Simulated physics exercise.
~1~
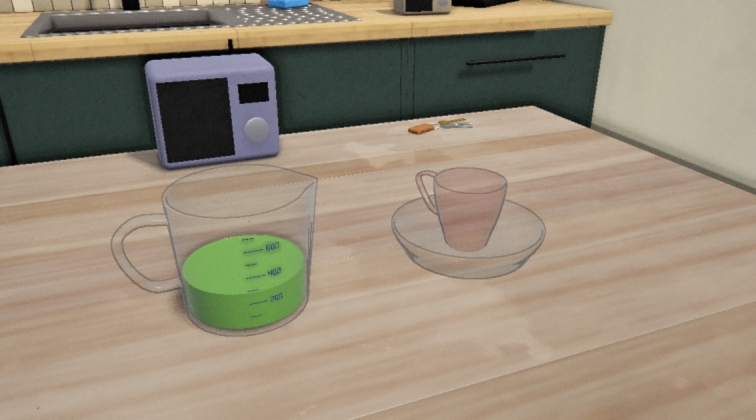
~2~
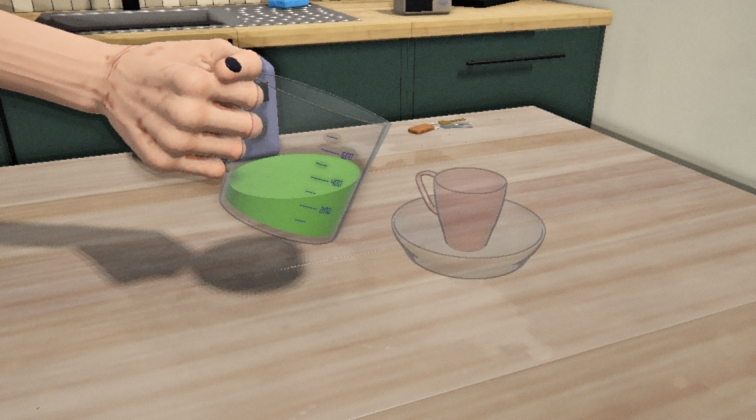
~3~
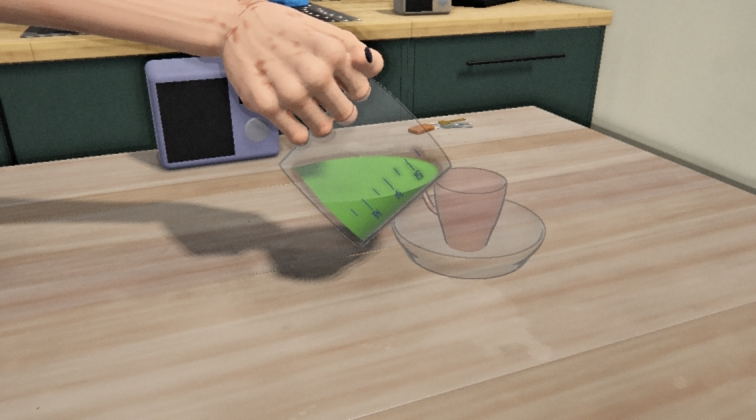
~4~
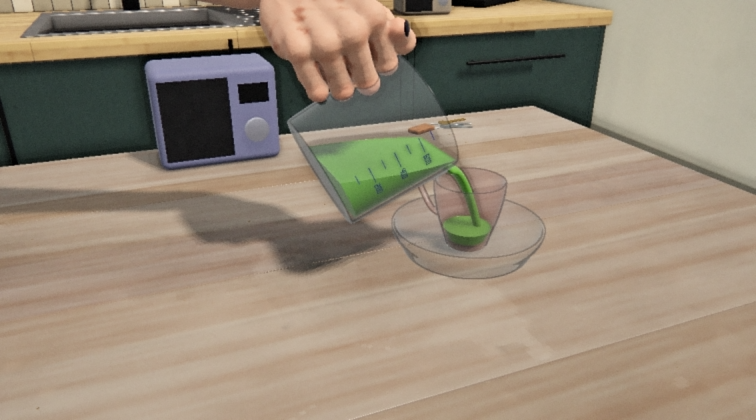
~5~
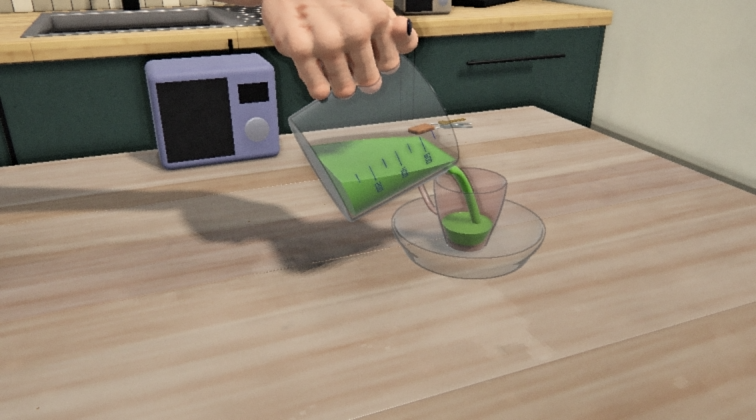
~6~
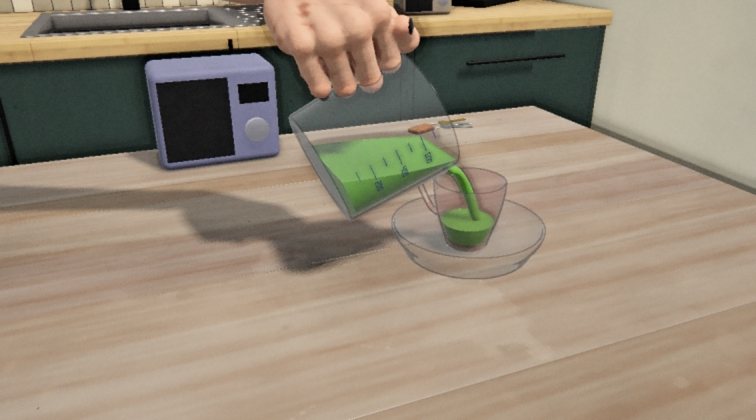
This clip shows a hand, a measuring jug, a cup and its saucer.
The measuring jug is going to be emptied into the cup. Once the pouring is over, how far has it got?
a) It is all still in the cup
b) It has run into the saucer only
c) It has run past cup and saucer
Option b: It has run into the saucer only.
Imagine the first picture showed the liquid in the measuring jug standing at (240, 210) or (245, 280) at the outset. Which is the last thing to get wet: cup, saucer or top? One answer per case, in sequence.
In turn: On to the top, stays in the cup.
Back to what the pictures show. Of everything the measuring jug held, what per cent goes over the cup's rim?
I reckon close to 35 per cent.
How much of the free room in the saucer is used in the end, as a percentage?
I'd say about 30 per cent.
Next, the cup is nearly full; the saucer is dry.
After that, the cup is full to the brim; the saucer is wet, with room to spare.
Finally, the cup is full to the brim; the saucer is wet, with room to spare.
